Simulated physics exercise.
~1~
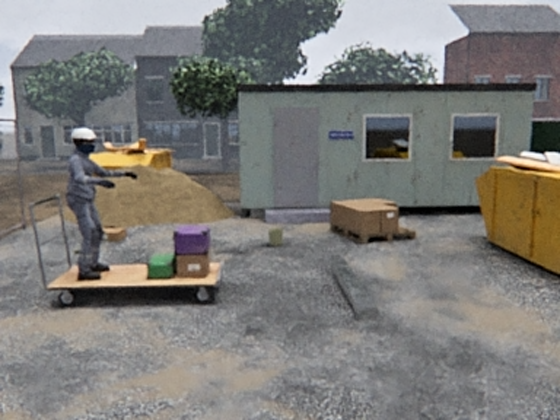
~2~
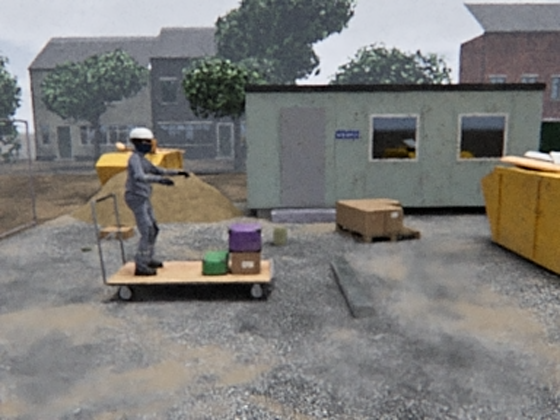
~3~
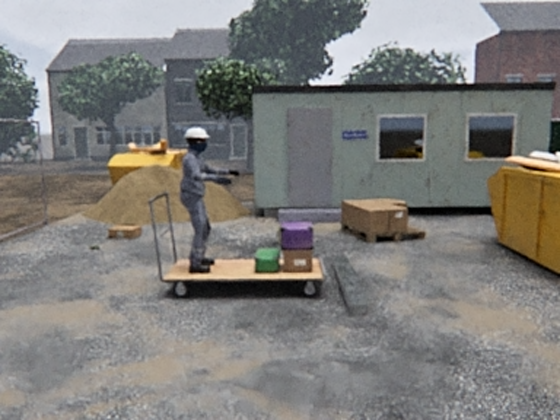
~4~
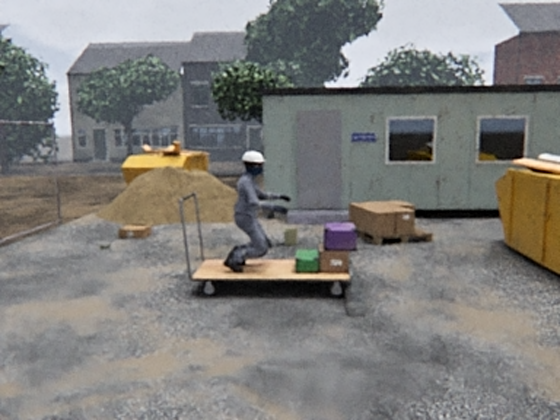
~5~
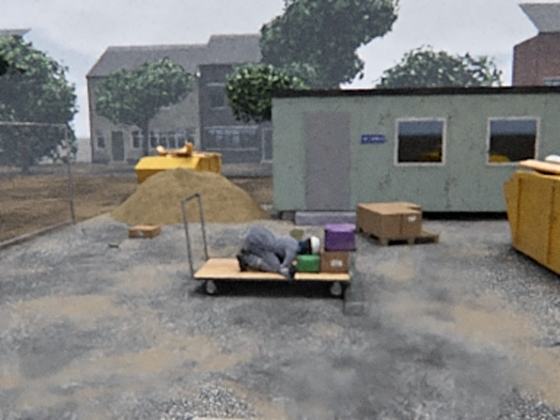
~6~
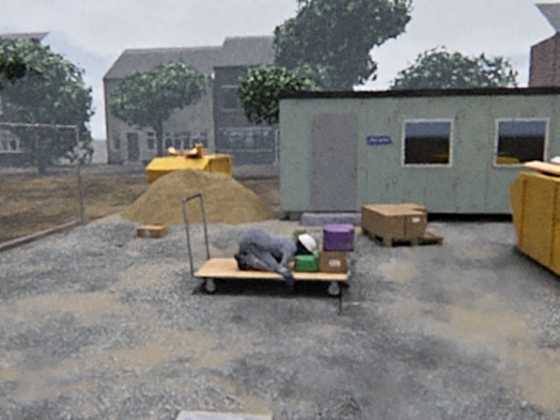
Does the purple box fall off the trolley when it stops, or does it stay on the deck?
The purple box stays on the trolley, still resting on top of the brown box at the right end.
